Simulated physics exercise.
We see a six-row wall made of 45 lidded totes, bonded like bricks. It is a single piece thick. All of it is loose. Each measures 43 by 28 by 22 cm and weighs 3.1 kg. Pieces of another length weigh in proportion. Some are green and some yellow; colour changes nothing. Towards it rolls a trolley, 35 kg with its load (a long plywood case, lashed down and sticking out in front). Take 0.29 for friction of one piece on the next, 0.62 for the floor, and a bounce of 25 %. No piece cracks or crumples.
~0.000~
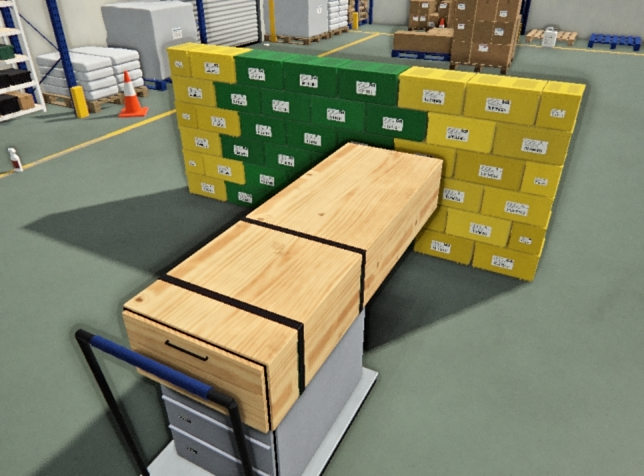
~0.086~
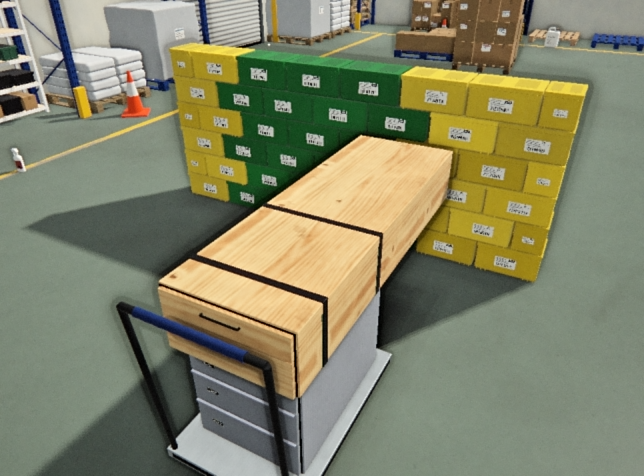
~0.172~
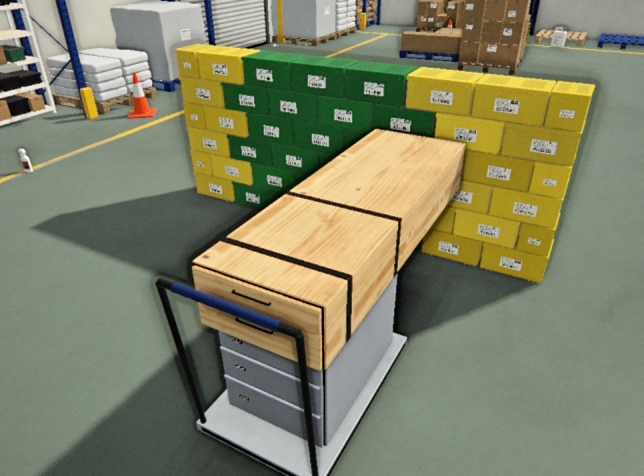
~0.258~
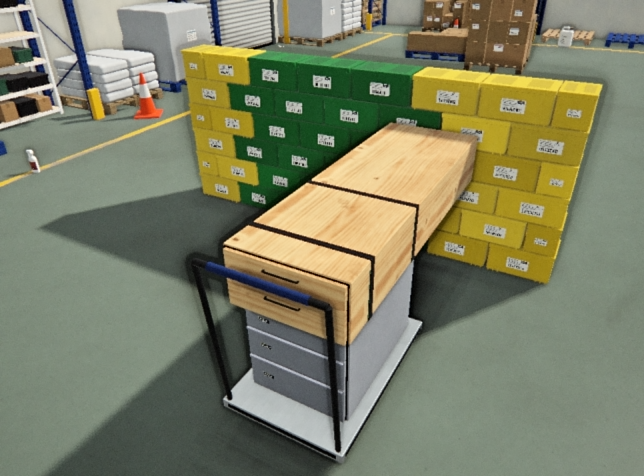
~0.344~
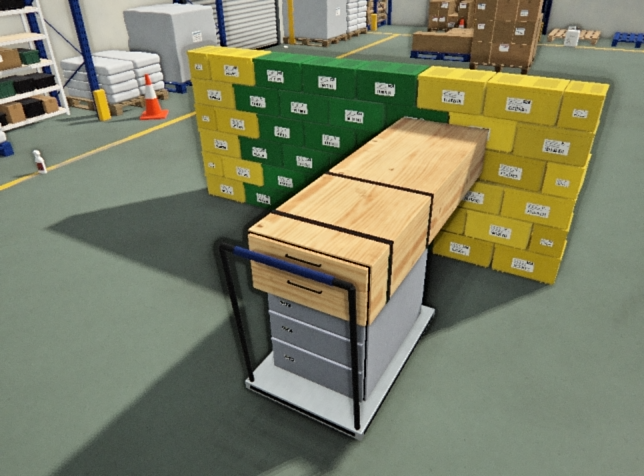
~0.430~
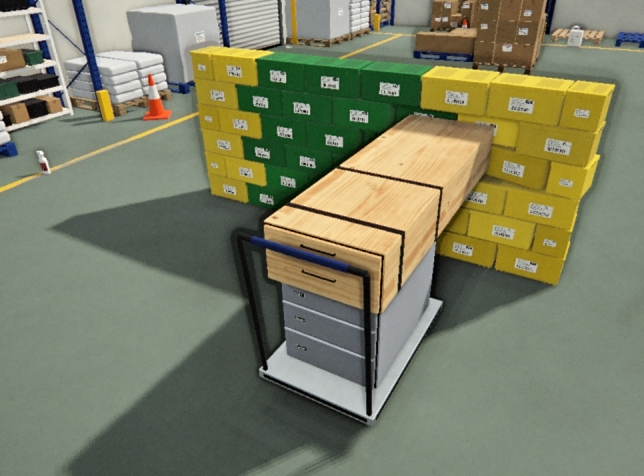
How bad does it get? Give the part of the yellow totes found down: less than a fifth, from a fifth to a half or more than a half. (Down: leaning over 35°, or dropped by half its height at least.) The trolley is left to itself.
The part is between a fifth and a half.
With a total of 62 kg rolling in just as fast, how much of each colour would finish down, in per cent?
In that case yellow 20, green 30 per cent.
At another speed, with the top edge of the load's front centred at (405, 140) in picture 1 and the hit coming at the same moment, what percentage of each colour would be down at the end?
Then yellow 0, green 0 per cent.
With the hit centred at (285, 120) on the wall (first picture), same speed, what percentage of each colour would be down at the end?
In that case yellow 0, green 30 per cent.
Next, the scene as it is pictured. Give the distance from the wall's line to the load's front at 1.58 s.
About 65 cm past it.
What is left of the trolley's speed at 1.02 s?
Near 0.4 m/s.
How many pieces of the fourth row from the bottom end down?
3 from that row.
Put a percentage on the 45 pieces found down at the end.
Near 25 per cent.
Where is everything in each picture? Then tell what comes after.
In the first picture (each place is the centre of the face we see best; the camera pans a little), load (438, 178) 56 cm short of the wall; top yellow tote (499, 105); top green tote (257, 73); all as stacked.
The second picture shows load (448, 169) 40 cm short of the wall; top yellow tote (502, 105).
The third picture shows load (461, 161) 25 cm short of the wall; top yellow tote (508, 105).
The fourth picture shows load (474, 153) 10 cm short of the wall; top yellow tote (514, 105).
The fifth picture shows load (484, 146) 36 mm into the wall's line; top yellow tote (520, 105); 5 have shifted.
The sixth picture shows load (490, 142) 13 cm into the wall's line; top yellow tote (523, 105); top green tote (279, 76); 6 have shifted.
By 1.02 s, load 49 cm past the wall's line, still rolling; 2 of the 24 yellow totes down (3 of 45 in all colours); top yellow tote tilted 20°.
By 1.58 s, load 67 cm past the wall's line, still rolling; 7 of the 24 yellow totes down (12 of 45 in all colours); top yellow tote on its side.
When it is over (3.1 s), load 85 cm past the wall's line, stopped; 7 of the 24 yellow totes down (12 of 45 in all colours); top yellow tote upside down; top green tote unmoved. That is 29 per cent. In pixels of the last frame, middles, top yellow tote near (558, 162), top green tote near (289, 72).
